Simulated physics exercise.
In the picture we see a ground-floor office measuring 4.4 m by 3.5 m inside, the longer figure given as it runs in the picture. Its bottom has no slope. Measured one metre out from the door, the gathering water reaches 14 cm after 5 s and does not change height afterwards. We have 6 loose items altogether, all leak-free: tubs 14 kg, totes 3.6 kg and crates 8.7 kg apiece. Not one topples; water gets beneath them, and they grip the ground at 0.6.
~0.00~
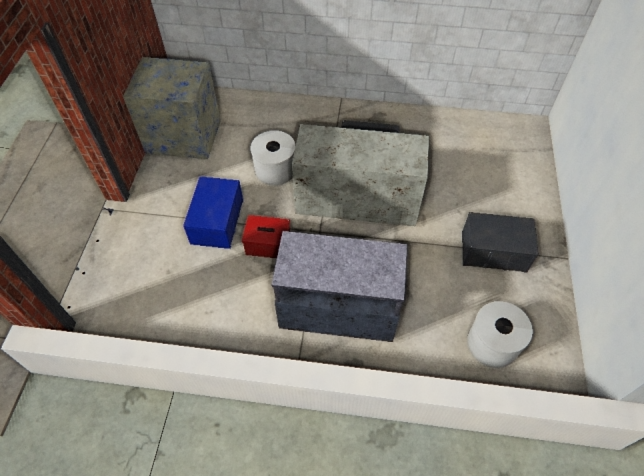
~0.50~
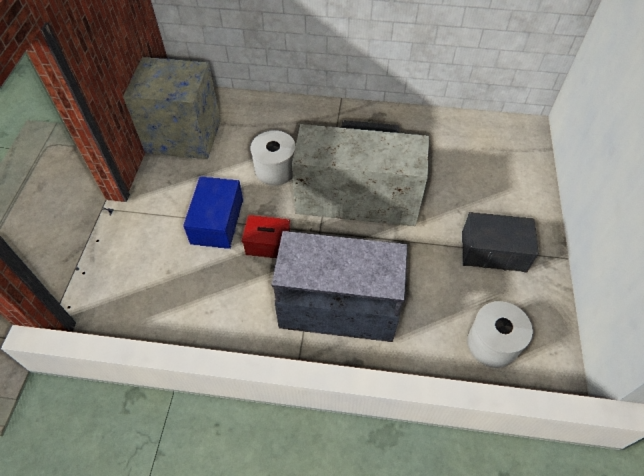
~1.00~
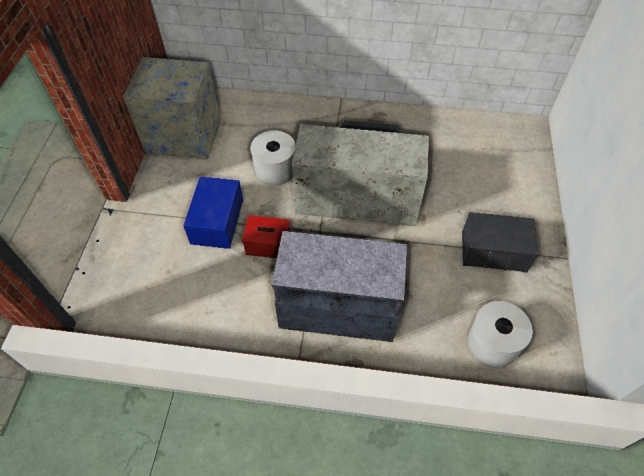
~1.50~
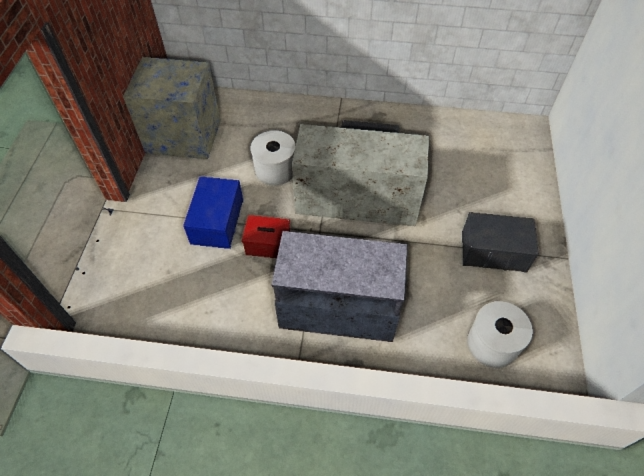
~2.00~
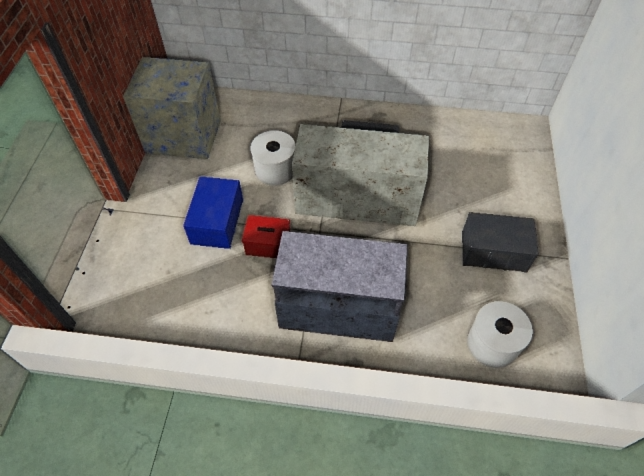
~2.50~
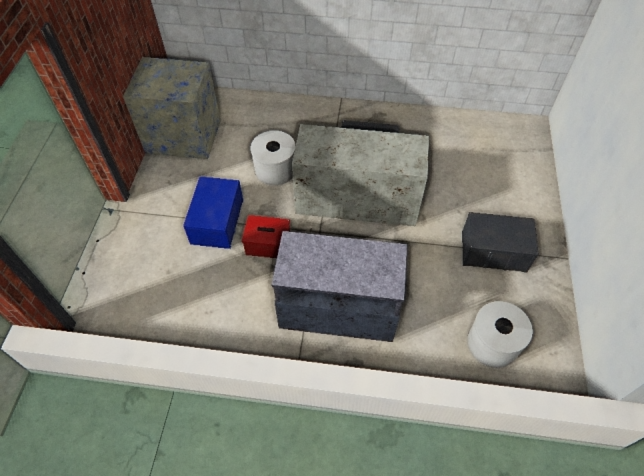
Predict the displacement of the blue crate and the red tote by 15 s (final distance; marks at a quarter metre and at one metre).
Lab note - blue crate, large displacement; red tote, large displacement.
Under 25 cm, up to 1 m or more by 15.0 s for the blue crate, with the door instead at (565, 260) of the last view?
Well, the blue crate shifts somewhat in that setup.
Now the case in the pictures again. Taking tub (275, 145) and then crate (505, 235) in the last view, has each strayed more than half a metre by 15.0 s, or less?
Result, in order: Lower / higher.
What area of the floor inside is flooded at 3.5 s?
About 1.0 m2.
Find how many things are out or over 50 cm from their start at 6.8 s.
By my tally, 2.
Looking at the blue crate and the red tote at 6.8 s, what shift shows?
By then roughly 60 cm and 60 cm, respectively.
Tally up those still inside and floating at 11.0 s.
The count is 3.
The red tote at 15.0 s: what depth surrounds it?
Roughly 11 cm deep.
After 3.5 s the blue crate is near (212, 202), 0.0 m from its start, aground; the red tote is near (266, 230), 0.0 m from its start, aground; 0 afloat.
After 6.8 s the blue crate is near (273, 194), 0.6 m from its start, afloat; the red tote is near (332, 216), 0.6 m from its start, afloat; 2 afloat.
After 11.0 s the blue crate is near (526, 256), 2.9 m from its start, afloat; the red tote is near (563, 233), 2.7 m from its start, afloat; 3 afloat.
After 15.0 s the blue crate is near (456, 118), 2.7 m from its start, afloat; the red tote is near (521, 110), 3.0 m from its start, afloat; 5 afloat.
